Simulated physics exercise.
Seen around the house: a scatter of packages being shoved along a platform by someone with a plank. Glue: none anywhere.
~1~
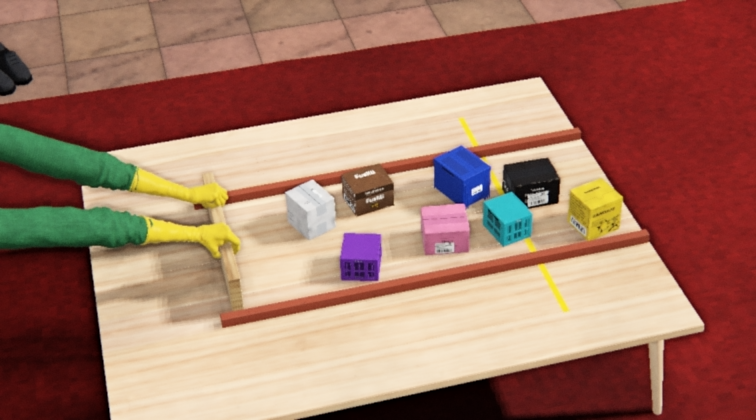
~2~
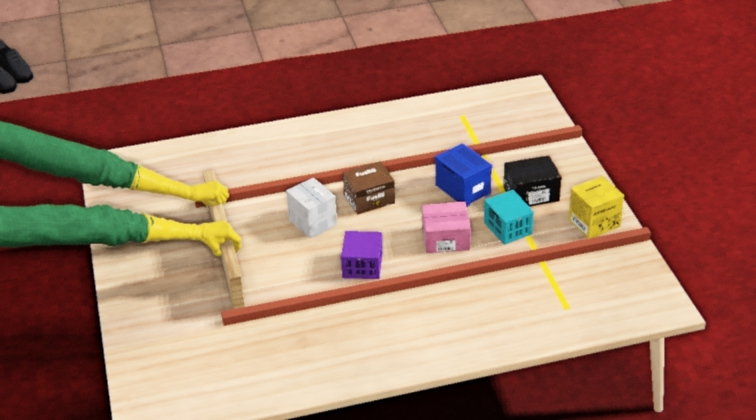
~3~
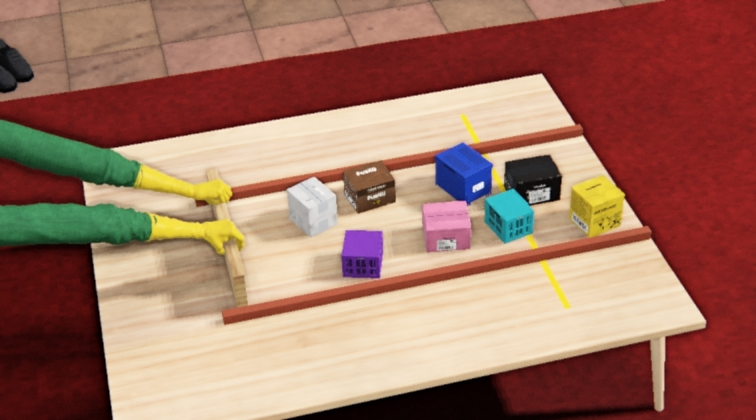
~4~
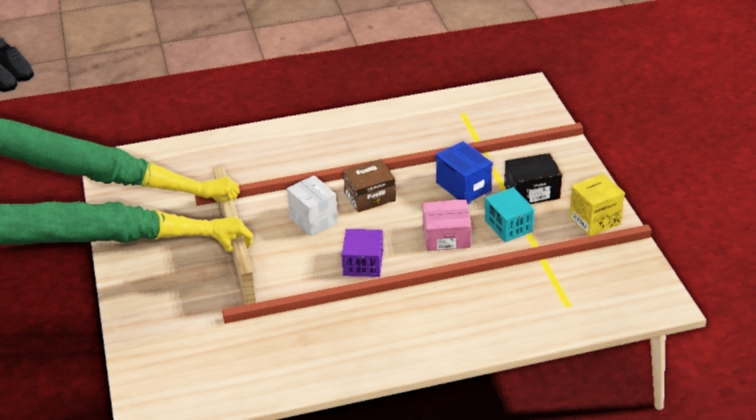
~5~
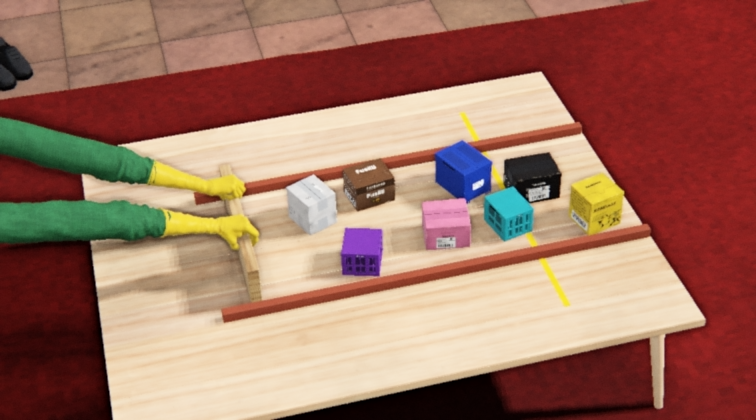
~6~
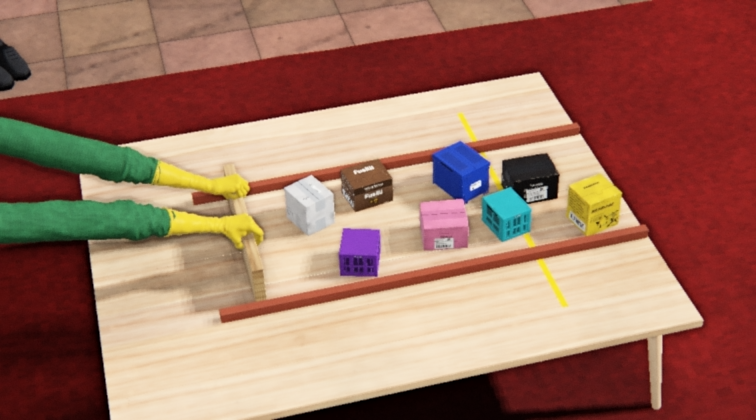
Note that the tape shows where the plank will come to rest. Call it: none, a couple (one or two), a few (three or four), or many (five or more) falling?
Call: A couple.
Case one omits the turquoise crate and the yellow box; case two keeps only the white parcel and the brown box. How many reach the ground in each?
Well, the first time you'd get 0, and the next time 1.
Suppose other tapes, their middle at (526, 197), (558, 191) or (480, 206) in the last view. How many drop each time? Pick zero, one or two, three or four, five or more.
Result per tape, in order - either three or four / three or four / no fall at all.
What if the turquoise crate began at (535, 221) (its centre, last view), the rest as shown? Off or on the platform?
In that case it never drops.
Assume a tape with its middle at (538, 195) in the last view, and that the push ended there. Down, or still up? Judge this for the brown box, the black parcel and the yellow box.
Well, the brown box hangs in there, the black parcel leaves the top, and the yellow box leaves the top.
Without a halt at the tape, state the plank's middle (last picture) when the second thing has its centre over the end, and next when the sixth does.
Pixels, in order: Around (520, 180), around (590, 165).
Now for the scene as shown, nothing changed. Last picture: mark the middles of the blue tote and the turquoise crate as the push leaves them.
Final centres, in order: Near (549, 161), near (611, 195).
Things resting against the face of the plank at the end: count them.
The count in contact is 3.
A little later, none off yet; yellow box at rest near (594, 205); black parcel at rest near (530, 179); turquoise crate at rest near (506, 215).
Next, none off yet; yellow box at rest near (594, 205); black parcel at rest near (530, 179); turquoise crate shifted a little near (526, 212).
When it is over, the number that fall off is one or two; down, yellow box.
